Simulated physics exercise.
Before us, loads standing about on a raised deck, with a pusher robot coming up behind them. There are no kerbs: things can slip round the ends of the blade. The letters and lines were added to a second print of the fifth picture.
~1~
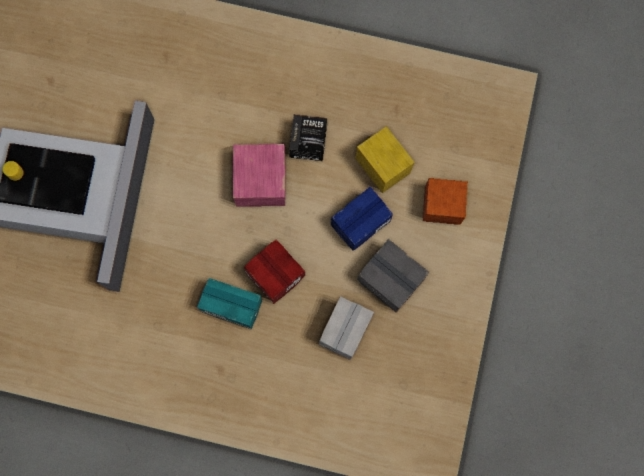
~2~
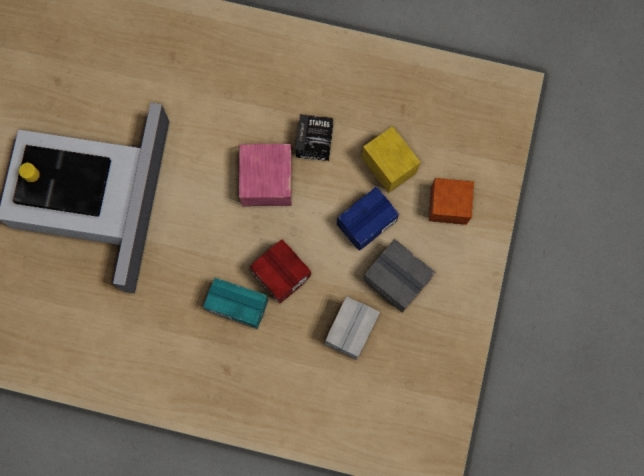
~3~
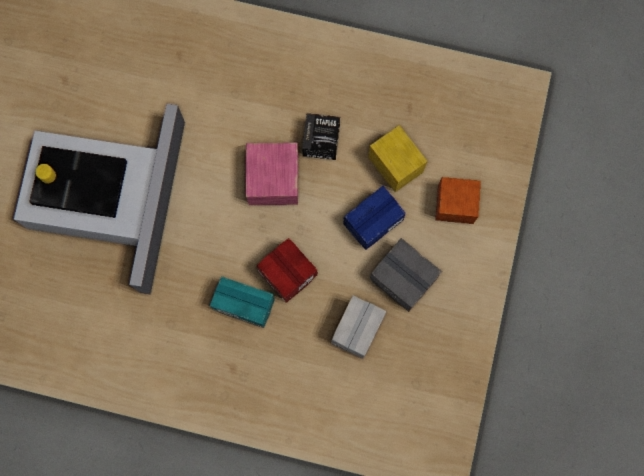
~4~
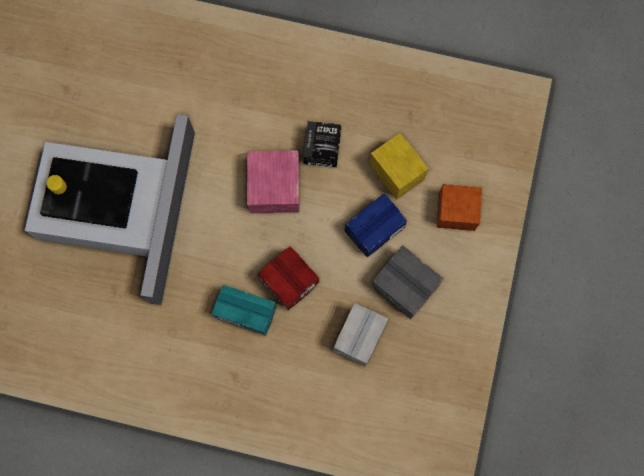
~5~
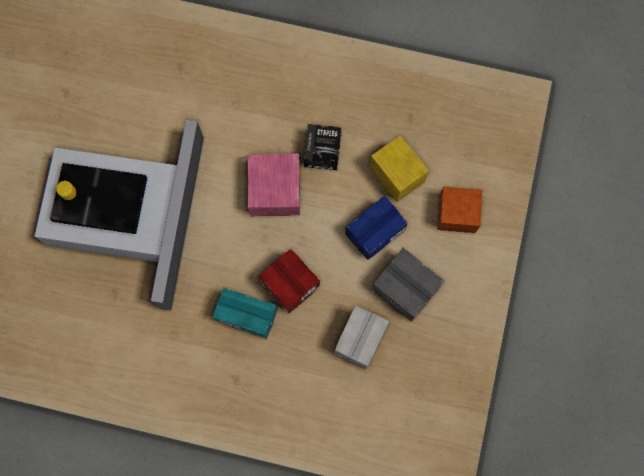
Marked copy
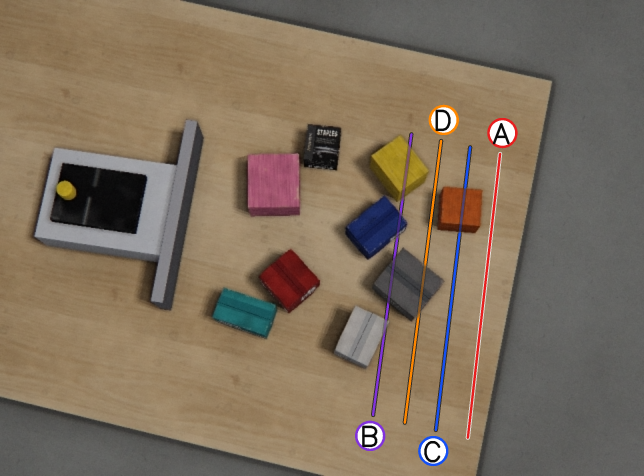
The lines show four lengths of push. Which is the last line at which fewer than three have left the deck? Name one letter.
D is the last line within the limit.
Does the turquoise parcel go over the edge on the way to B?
No.
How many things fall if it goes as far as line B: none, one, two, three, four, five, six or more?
The count is none.
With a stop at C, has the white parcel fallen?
By then, yes.
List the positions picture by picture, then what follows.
In the first picture, robot (53, 180); red parcel (275, 272); white parcel (345, 329).
In the second picture, robot (69, 182); blue box (368, 219).
In the third picture, robot (85, 183); pink crate (273, 175).
In the fourth picture, robot (96, 193); orange crate (459, 208).
In the fifth picture, robot (105, 199); turquoise parcel (246, 314); red parcel (290, 282); white parcel (361, 338).
On the marked copy, A at (485, 291); B at (393, 269); C at (454, 283); D at (424, 277).
Taking D. A third of the way, robot (195, 220); turquoise parcel (287, 327); red parcel (296, 281).
Two thirds of the way, robot (284, 240); grey box (438, 303); white parcel (420, 361).
When it is over, robot (352, 256); grey box (501, 322); white parcel (488, 382); none fallen.
As for the rest, A drops six; B is within the limit but short; C drops four.
